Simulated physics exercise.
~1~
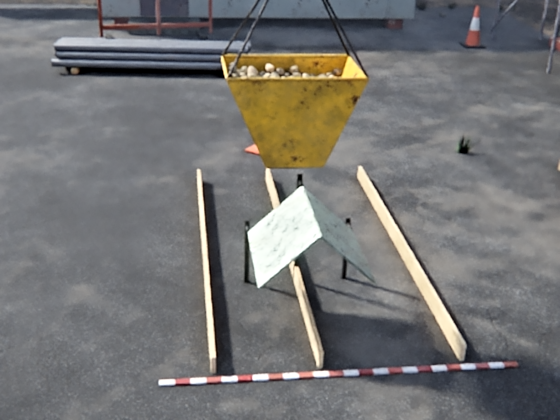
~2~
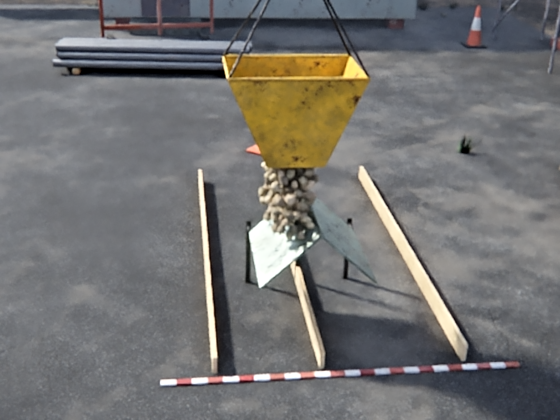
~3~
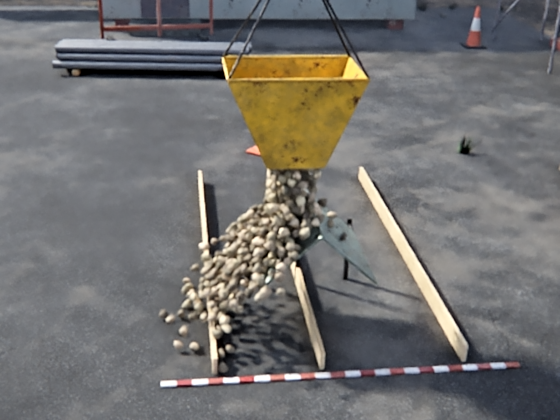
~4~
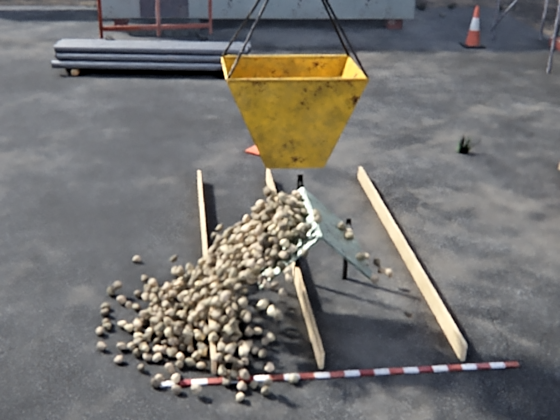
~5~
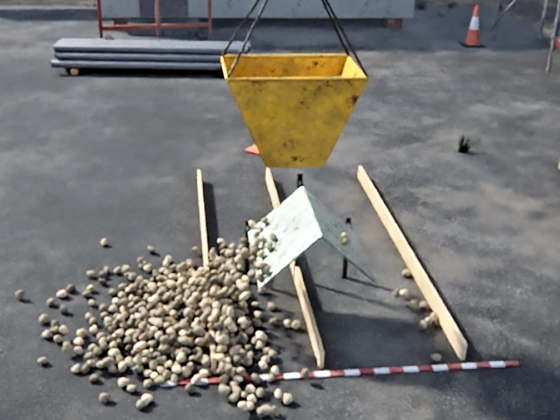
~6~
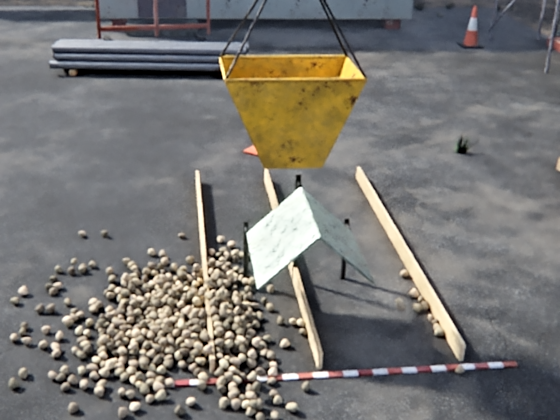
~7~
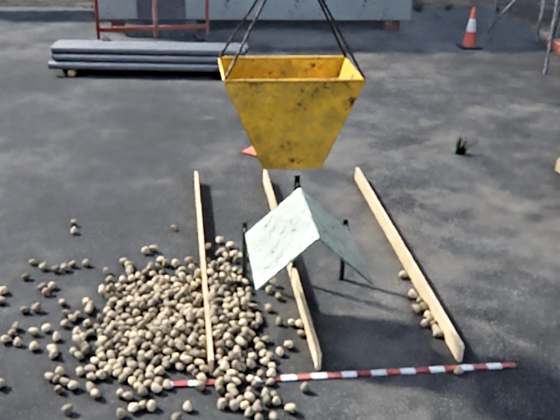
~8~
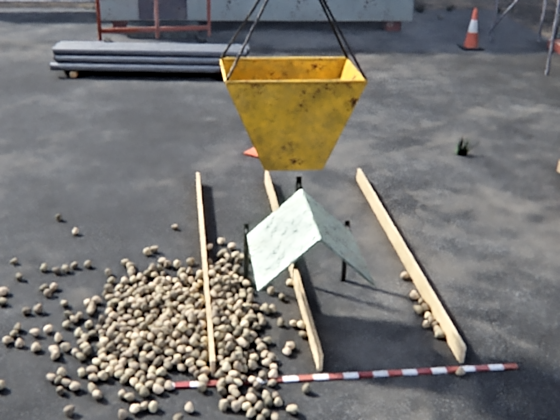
The clip opens on a yellow skip full of pale, rounded stones, hanging still above a fixed, tent-shaped steel sheet, with wooden planks and a red-and-white staff on the dark ground. The stones drop out through the bottom in a dense stream and strike the steel. Most of them pour down to the left, filling the left bay and spilling over its outer plank, while a few tumble right. The steel clears as the last stones slide off and the heap spreads. At the end, the largest share lies beyond the left plank, many rest in the left bay, and a small handful sits against the right plank.
